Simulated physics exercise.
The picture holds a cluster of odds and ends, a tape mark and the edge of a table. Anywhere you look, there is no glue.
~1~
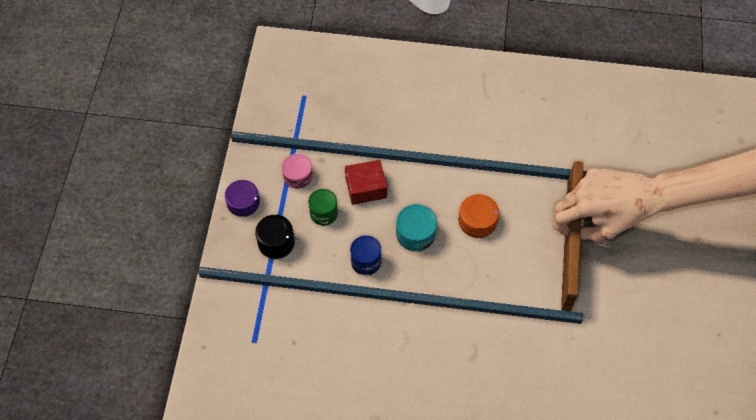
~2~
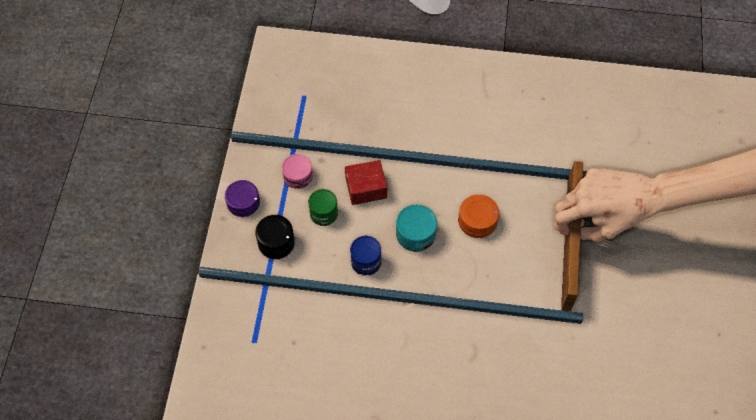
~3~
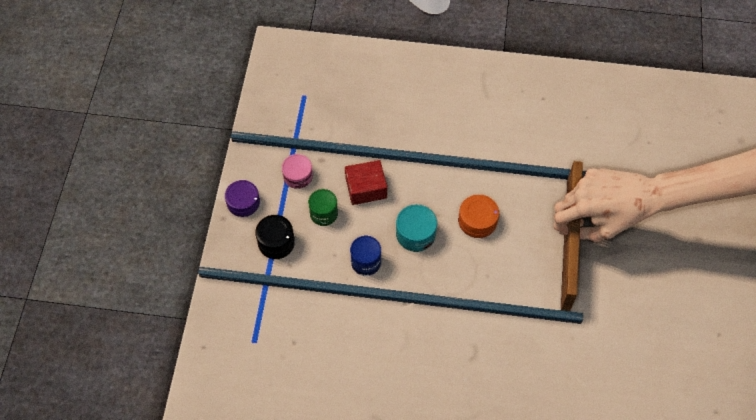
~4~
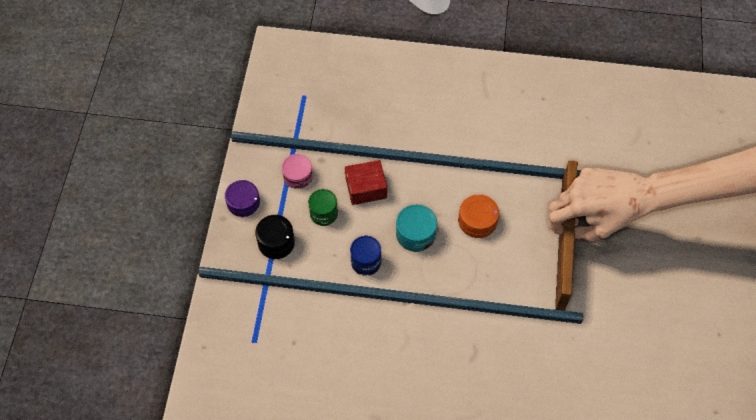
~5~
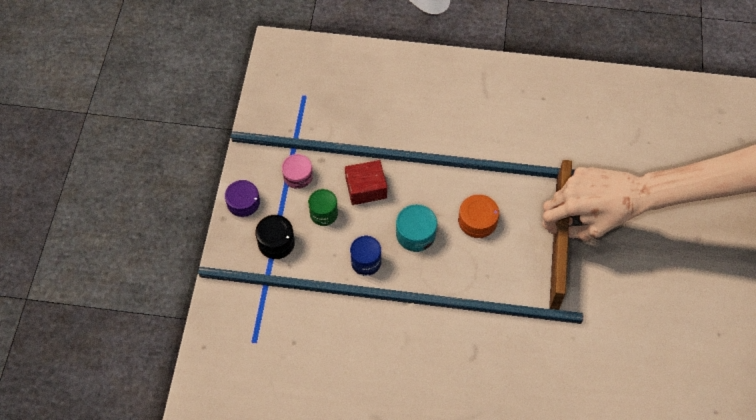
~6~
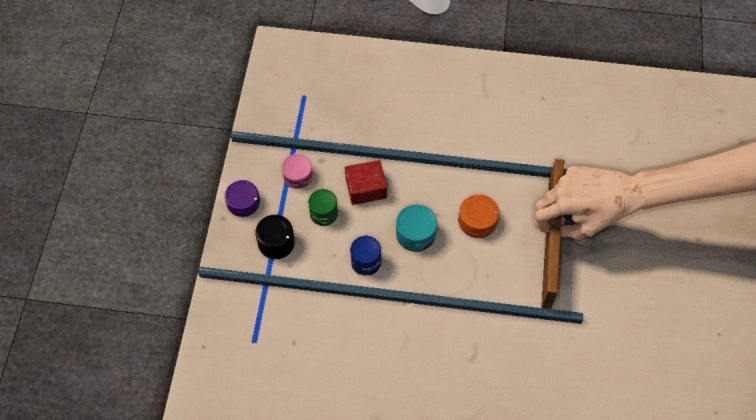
A hand held a wooden board still between two rails, then slid it slightly left toward a scattered group of colourful lids, tubs and a red block, which all stayed where they were.
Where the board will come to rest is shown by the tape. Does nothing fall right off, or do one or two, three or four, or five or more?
Count them up and one or two have fallen.
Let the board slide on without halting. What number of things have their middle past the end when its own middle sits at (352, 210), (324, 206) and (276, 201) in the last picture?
0, 0, 1.
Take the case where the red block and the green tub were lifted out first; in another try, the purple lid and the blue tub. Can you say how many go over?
The counts would be 0 and 0.
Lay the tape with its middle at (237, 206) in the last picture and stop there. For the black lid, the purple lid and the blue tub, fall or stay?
Here the black lid ends up off; the purple lid ends up off; last, the blue tub is not lost.
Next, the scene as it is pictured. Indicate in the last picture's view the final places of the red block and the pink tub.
Red block at (272, 158), pink tub at (238, 165).
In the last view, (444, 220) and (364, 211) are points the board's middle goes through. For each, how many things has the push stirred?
First 2, after that 5.
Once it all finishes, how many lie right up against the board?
Number: 4.
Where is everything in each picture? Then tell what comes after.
In the first frame, purple lid (242, 198); black lid (275, 237); pink tub (297, 171); board (572, 235); tape (281, 211).
In the second frame, black lid (275, 237); red block (366, 183).
In the third frame, pink tub (297, 172); turquoise tub (416, 228).
In the fourth frame, purple lid (242, 199); orange lid (479, 216).
In the fifth frame, black lid (275, 237); blue tub (366, 256).
In the sixth frame, purple lid (242, 199); black lid (275, 237); pink tub (297, 172); board (553, 233); tape (281, 211).
Soon after, none off yet; purple lid at rest near (242, 199); black lid at rest near (275, 237); pink tub at rest near (297, 172).
In the end, the number that fall off is one or two; gone, purple lid.
